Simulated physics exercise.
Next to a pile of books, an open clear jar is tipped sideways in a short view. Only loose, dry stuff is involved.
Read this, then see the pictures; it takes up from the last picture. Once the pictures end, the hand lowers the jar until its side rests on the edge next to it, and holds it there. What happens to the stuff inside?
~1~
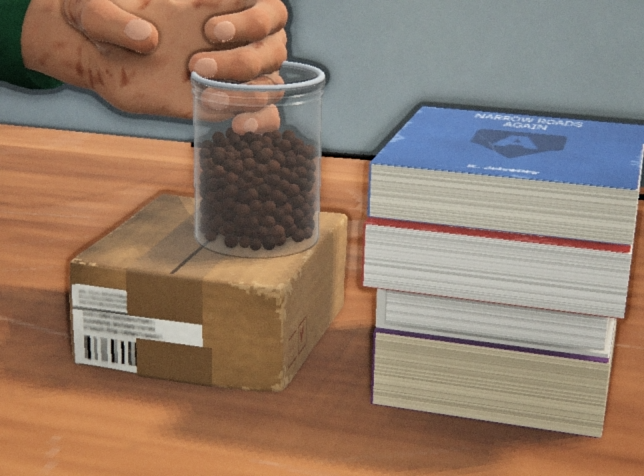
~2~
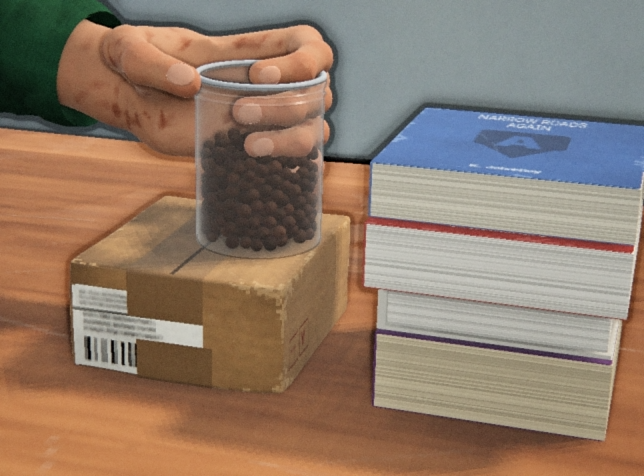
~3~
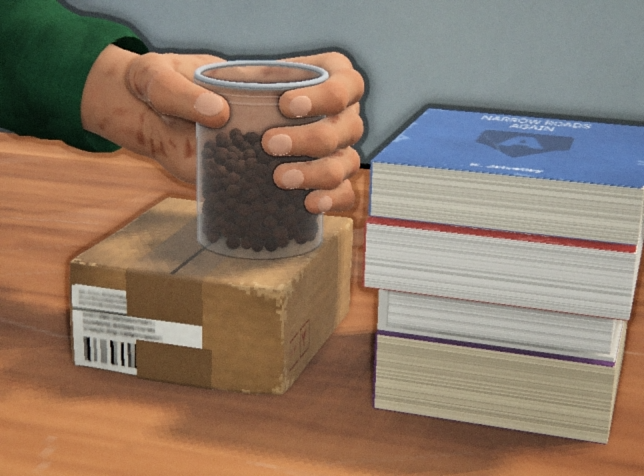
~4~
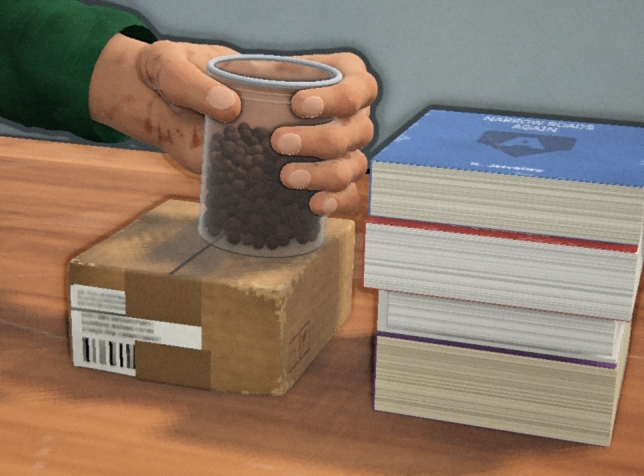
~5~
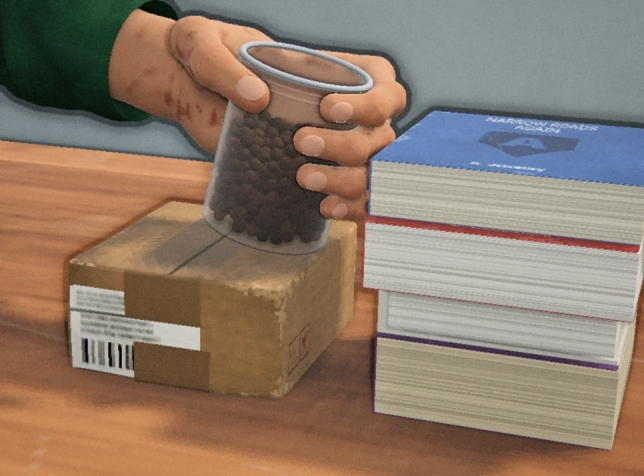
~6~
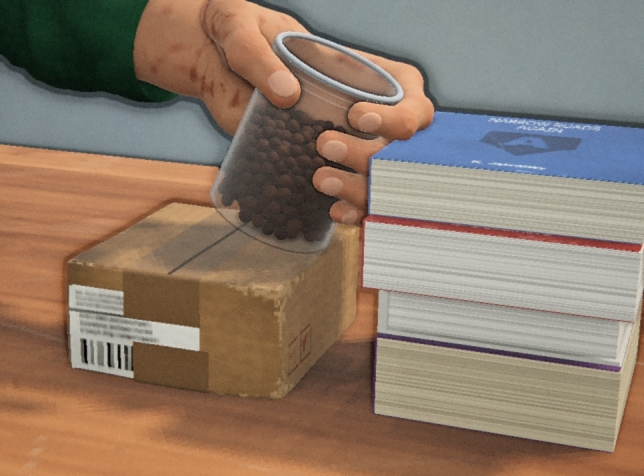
Nothing drops.
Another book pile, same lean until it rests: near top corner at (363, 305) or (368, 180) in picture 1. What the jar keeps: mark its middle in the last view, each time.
Final centres, last view - around (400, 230) first, around (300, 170) second.
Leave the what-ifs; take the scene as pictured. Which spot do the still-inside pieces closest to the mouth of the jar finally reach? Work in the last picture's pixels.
I'd point to about (347, 146) in the last view.
Then, 0.18 s past the last view, the jar leans 30°; everything is still inside.
Then, 0.34 s past the last view, the jar rests on the book pile at 31°; everything is still inside.
Finally, the jar rests on the book pile at 31°; everything is still inside.
